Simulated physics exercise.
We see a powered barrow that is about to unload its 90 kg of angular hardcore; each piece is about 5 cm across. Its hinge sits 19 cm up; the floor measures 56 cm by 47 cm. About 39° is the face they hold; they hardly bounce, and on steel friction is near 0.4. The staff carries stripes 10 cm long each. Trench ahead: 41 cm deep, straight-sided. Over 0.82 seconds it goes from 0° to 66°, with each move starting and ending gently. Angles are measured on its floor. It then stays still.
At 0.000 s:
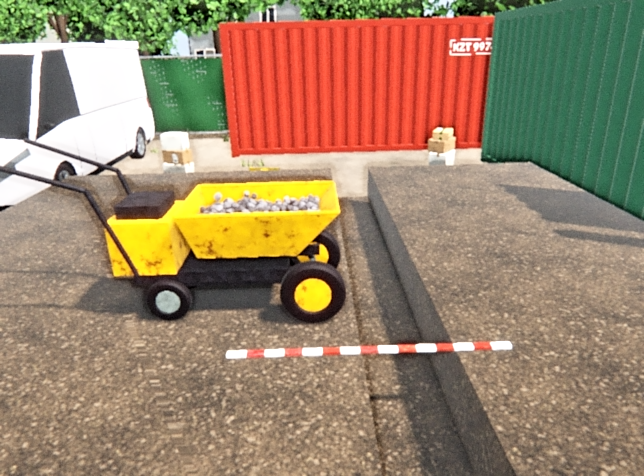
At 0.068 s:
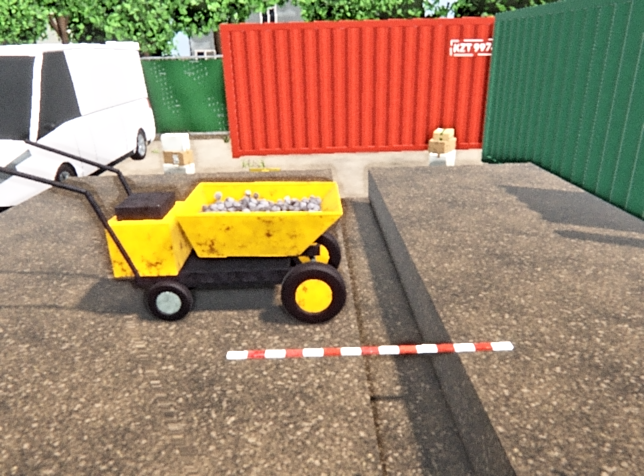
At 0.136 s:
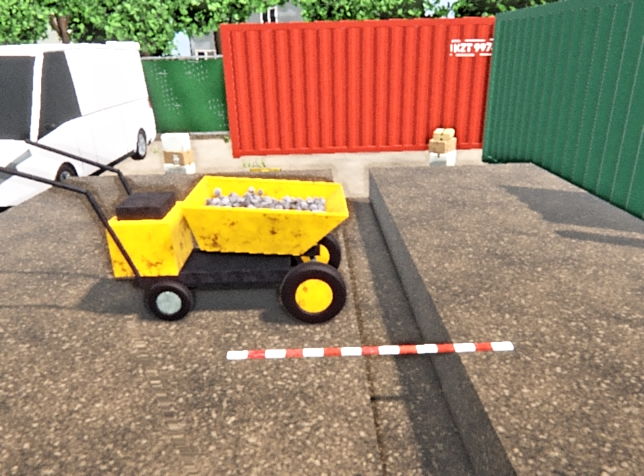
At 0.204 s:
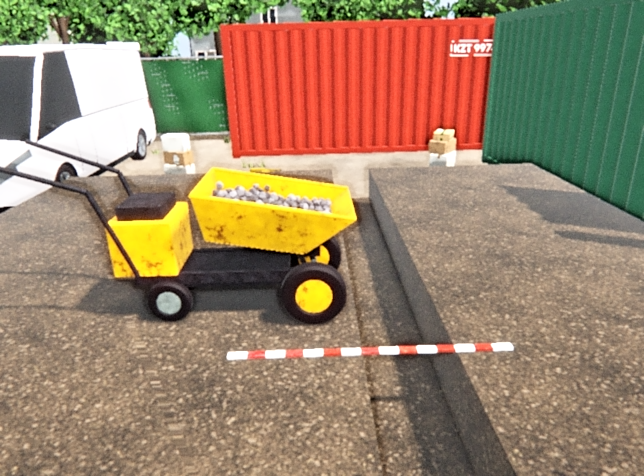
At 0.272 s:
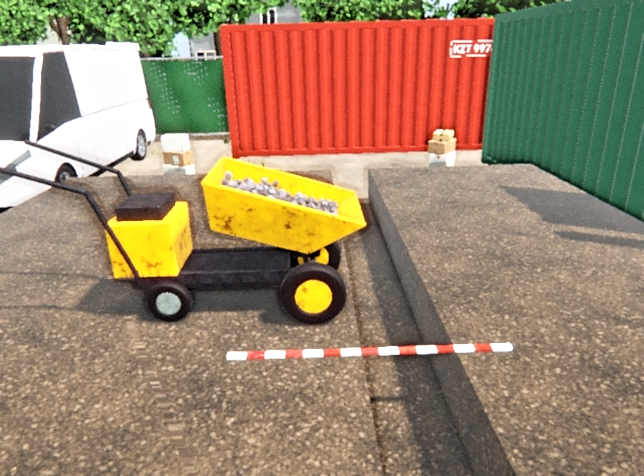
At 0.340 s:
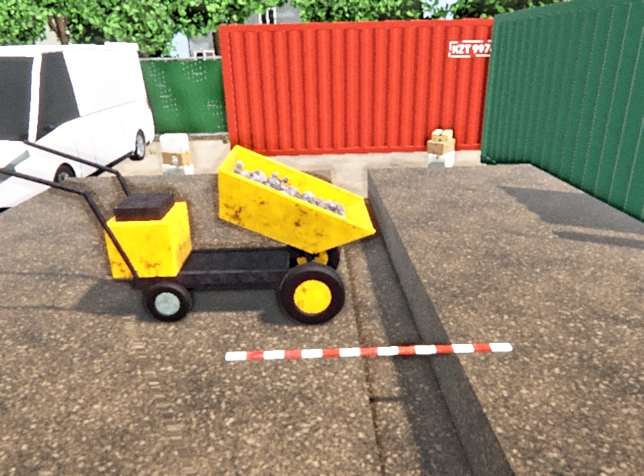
In a paved yard, a yellow powered barrow gradually tilts its stone-filled tray toward the right.
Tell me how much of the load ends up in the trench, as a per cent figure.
Some 62 per cent ends up in the trench.
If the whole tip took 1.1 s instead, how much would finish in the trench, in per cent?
Estimate: About 75 %.
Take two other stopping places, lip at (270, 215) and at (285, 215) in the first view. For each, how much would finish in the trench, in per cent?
It comes to about 85 and 90 in a hundred.
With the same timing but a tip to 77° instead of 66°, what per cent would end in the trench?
Some 65% would finish there.
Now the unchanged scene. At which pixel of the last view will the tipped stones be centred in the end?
Their middle is at about (416, 338).
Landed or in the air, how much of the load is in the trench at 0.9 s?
15 per cent, give or take.
After 0.6 s the floor is at 56°; 100 % in the tray; the foremost stones are at (384, 249).
After 0.9 s the floor is at 66°; 81 % in the tray, 17 % in the trench, 2 % past the trench; the foremost stones are at (444, 298).
After 1.3 s the floor is at 66°; 34 % in the tray, 36 % in the trench, 30 % past the trench; the foremost stones are at (510, 297).
After 3.2 s the floor is at 66°; 7 % in the tray, 62 % in the trench, 31 % past the trench; the foremost stones are at (549, 289).
